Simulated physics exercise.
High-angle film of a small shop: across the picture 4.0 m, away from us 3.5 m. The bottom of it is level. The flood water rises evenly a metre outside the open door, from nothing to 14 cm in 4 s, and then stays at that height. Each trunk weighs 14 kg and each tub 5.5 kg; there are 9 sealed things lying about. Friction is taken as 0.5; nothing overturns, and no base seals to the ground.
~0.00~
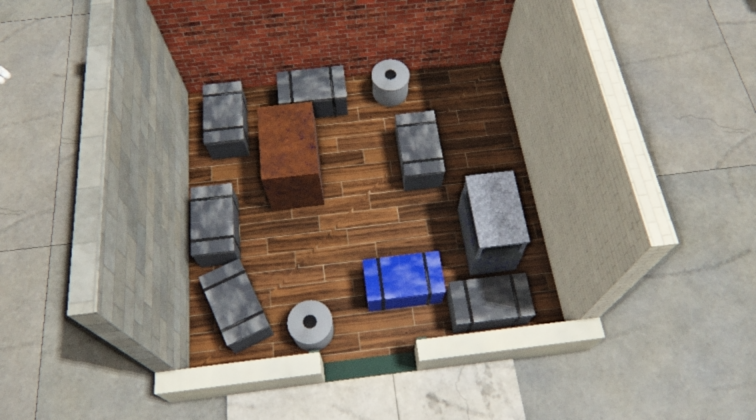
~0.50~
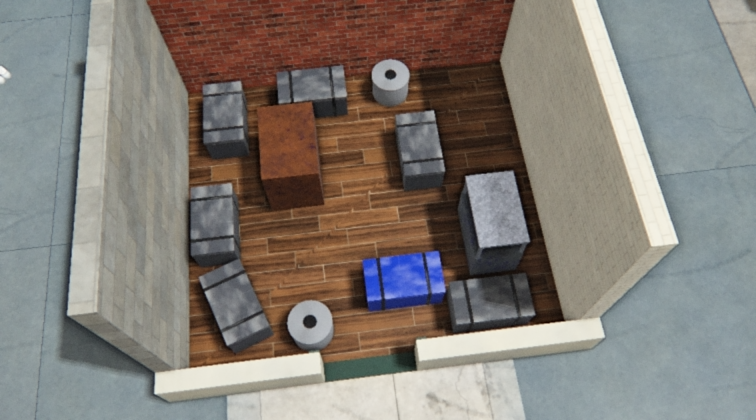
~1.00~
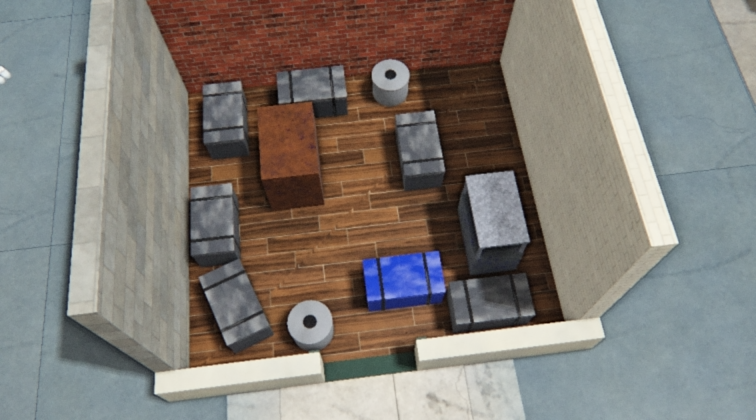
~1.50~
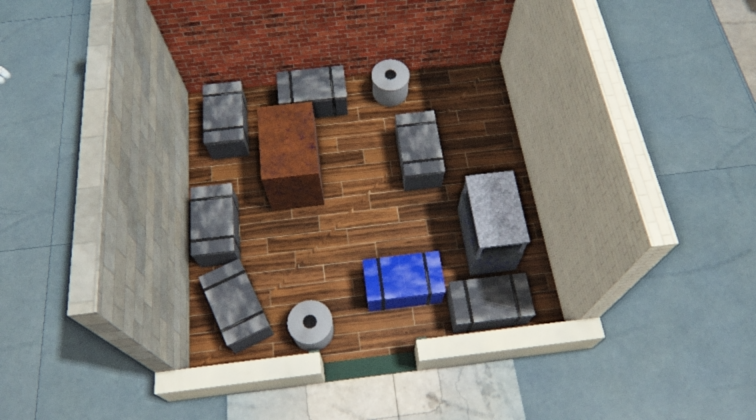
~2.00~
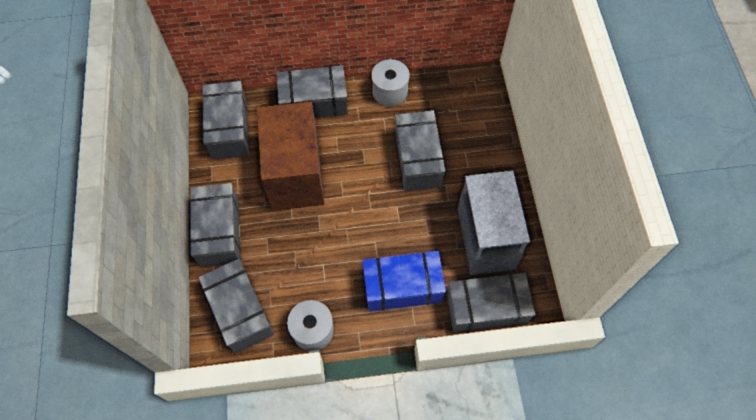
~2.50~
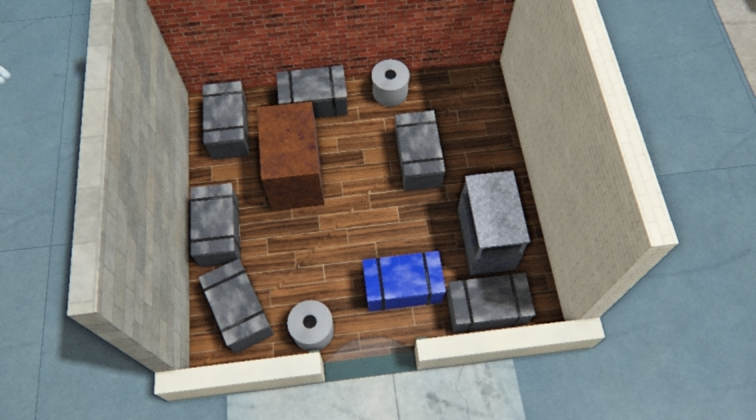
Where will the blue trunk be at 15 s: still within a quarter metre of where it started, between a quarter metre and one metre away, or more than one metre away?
Watching it, I'd expect a big movement overall.
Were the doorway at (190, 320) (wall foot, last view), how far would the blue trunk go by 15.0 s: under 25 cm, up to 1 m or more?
With that change, the blue trunk is swept well off.
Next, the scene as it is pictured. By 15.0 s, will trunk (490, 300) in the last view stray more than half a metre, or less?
I'd say beneath it.
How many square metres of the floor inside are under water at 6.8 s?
Roughly 8.0 m2 of it is wet.
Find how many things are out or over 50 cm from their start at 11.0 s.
By my tally, 4.
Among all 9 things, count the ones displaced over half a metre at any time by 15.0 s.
8.
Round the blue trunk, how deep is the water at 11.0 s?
Roughly 5 cm deep.
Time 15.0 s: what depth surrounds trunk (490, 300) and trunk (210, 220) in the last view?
5 and 6 cm.
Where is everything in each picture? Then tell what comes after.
The blue trunk at (404, 276), on the bottom; water covers 0.0 m2; 0 of 9 have shifted, in the first picture.
The blue trunk at (404, 276), on the bottom; 0.0 m2 under water; 0 of 9 have shifted, in the second picture.
The blue trunk at (404, 276) rests on the ground; water covers 0.0 m2; 0 of 9 have shifted, in the third picture.
The blue trunk at (404, 276) rests on the ground; water covers 0.0 m2; 0 of 9 have shifted, in the fourth picture.
The blue trunk at (404, 276), on the bottom; water covers 0.0 m2; 0 of 9 have shifted, in the fifth picture.
The blue trunk at (404, 276), on the bottom; water covers 0.1 m2; 0 of 9 have shifted, in the sixth picture.
After 3.5 s the blue trunk is near (404, 276), 0.0 m from its start, aground; 0 afloat.
After 6.8 s the blue trunk is near (417, 193), 1.0 m from its start, afloat; 1 afloat.
After 11.0 s the blue trunk is near (408, 140), 1.6 m from its start, afloat; 8 afloat.
After 15.0 s the blue trunk is near (388, 81), 2.4 m from its start, afloat; 9 afloat.
